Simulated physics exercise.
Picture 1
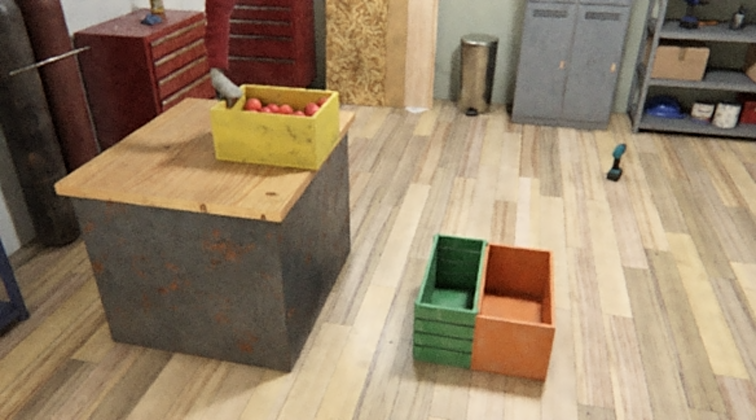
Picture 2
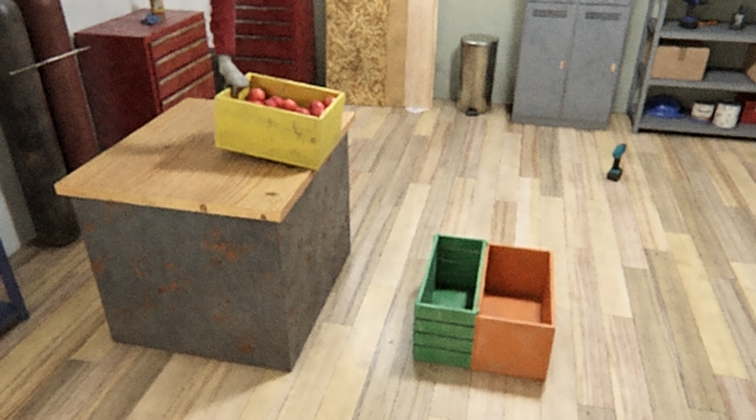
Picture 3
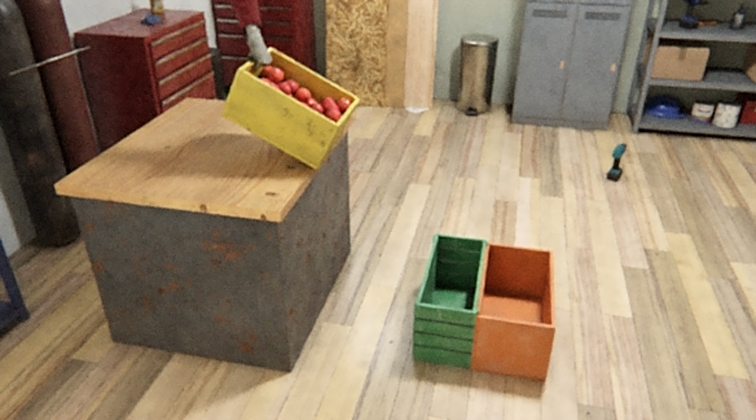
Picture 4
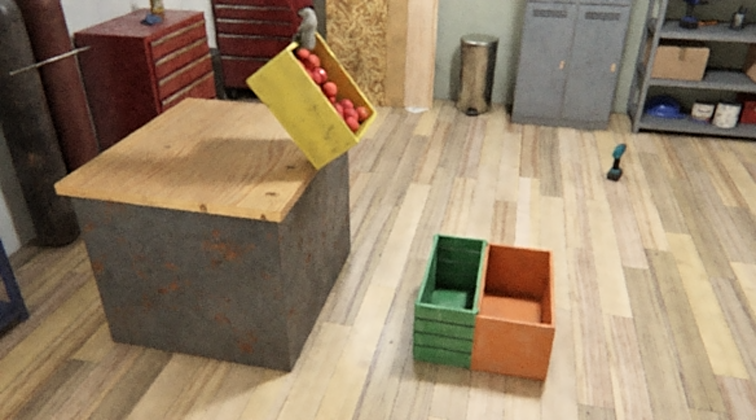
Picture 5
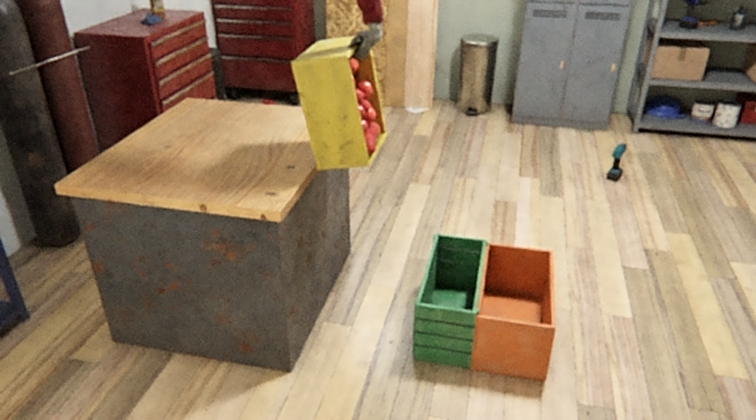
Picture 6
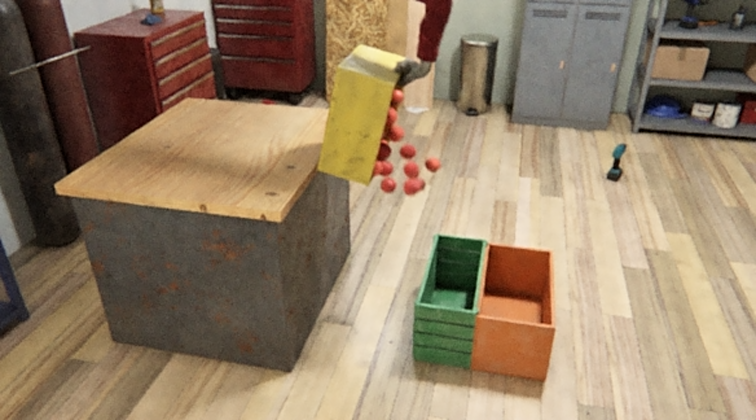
A yellow box of tomatoes tilts steeply rightward off a wooden-topped bench, and several tomatoes drop out.
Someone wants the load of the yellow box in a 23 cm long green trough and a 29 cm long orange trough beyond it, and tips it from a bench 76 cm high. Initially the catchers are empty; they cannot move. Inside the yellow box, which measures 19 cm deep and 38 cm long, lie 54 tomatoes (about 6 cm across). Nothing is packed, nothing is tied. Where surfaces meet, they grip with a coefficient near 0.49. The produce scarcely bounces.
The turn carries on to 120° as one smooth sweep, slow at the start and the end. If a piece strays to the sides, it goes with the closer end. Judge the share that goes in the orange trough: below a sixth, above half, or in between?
It will be beneath a sixth.
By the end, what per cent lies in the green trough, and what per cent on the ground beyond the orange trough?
Close to 50 and 0 percent respectively.
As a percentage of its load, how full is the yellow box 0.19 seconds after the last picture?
I'd say close to 45 in a hundred.
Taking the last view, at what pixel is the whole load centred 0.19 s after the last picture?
Estimated middle - around (394, 165).
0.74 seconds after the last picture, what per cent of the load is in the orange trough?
Share: About 0 %.
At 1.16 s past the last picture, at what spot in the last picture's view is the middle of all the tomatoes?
Somewhere near (418, 310) in pixels.
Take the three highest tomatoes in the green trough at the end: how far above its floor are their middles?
10 cm or thereabouts.
Then, 0.19 s after the last picture, tilt 117°; 25 still in the yellow box, 5 in the green trough and 24 in the air.
Then, 0.42 s after the last picture, tilt 120°; 3 still in the yellow box, 17 in the green trough, 9 on the ground short of the green trough and 25 in the air.
Then, 0.74 s after the last picture, tilt 120°; 23 in the green trough, 22 on the ground short of the green trough and 9 in the air.
When it is over (1.16 s after the last picture), 26 in the green trough and 28 on the ground short of the green trough. Asked share, 0 of 54, 0 per cent.
